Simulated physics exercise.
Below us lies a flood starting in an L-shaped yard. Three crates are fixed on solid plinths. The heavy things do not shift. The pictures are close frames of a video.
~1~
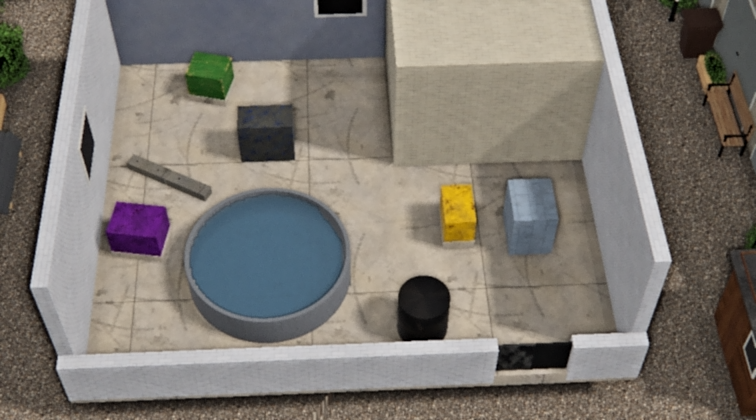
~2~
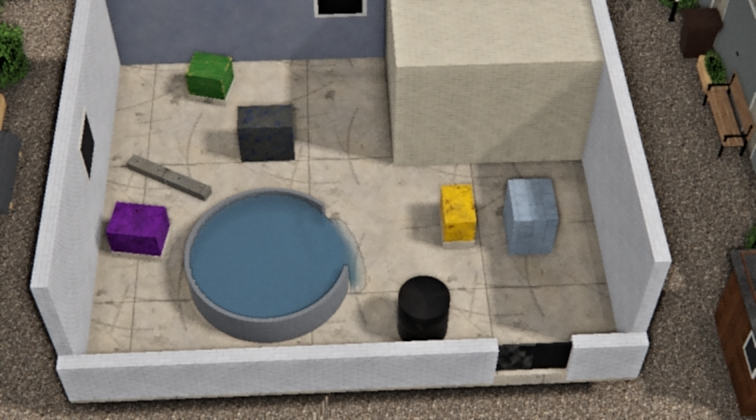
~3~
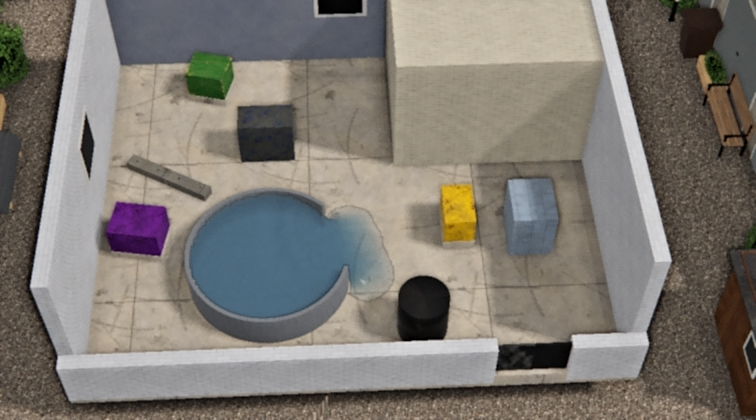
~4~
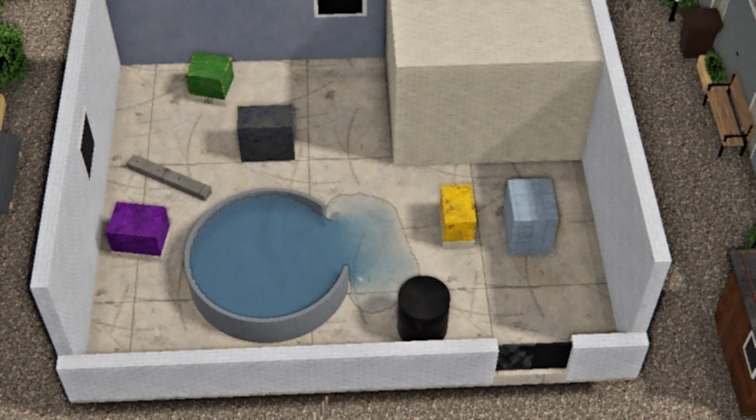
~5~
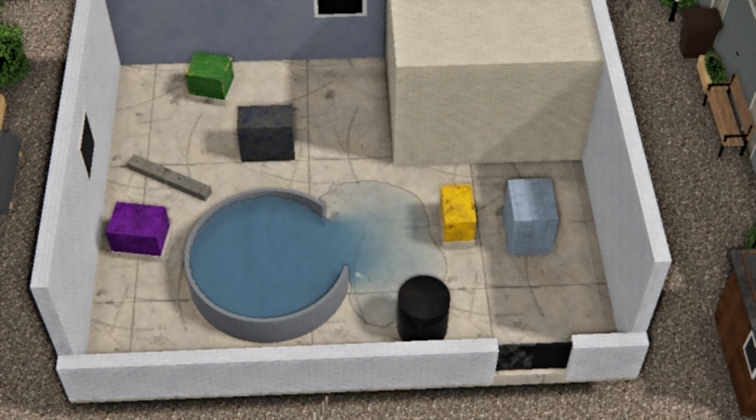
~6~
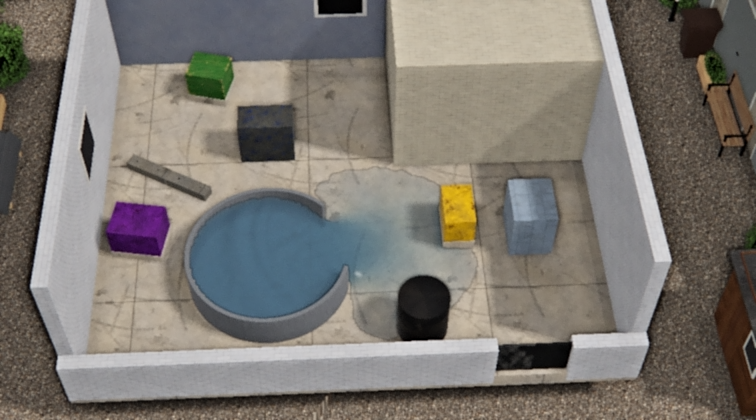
In a walled yard, water pours through a gap in a round pool's right side, spreading across paving around a yellow block.
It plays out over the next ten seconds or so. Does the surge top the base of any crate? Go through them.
The purple crate keeps dry; the yellow crate is soaked; the green crate keeps dry.
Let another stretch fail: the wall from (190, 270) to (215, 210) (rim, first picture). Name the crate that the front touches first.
First comes the crate marked purple.
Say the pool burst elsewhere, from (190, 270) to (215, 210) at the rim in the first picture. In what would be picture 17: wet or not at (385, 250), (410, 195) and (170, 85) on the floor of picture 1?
In that order: No water, no water, dry.
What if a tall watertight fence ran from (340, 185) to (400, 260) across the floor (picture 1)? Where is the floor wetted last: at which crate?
That is the green-painted one.
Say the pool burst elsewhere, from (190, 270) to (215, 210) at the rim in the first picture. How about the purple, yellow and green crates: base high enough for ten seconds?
Then: The purple one is wetted; the yellow one stays dry; the green one escapes it.
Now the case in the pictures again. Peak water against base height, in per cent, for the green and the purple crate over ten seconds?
Roughly 30 per cent, then 10 per cent.
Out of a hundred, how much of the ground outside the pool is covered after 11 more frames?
Near 30 in a hundred.
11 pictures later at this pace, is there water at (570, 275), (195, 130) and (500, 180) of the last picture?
As listed: Under water, no water, covered.
A moment on, water covers 20 % of the floor; the purple crate not reached, the yellow crate water round its plinth, the green crate not reached.
Next, water covers 30 % of the floor; the purple crate not reached, the yellow crate water round its plinth, the green crate not reached.
Then, water covers 45 % of the floor; the purple crate not reached, the yellow crate water round its plinth, the green crate not reached.
Later, water covers 60 % of the floor; the purple crate not reached, the yellow crate water round its plinth, the green crate water round its plinth.
In the end, water covers 85 % of the floor; the purple crate stayed above the water, the yellow crate was topped, the green crate stayed above the water.
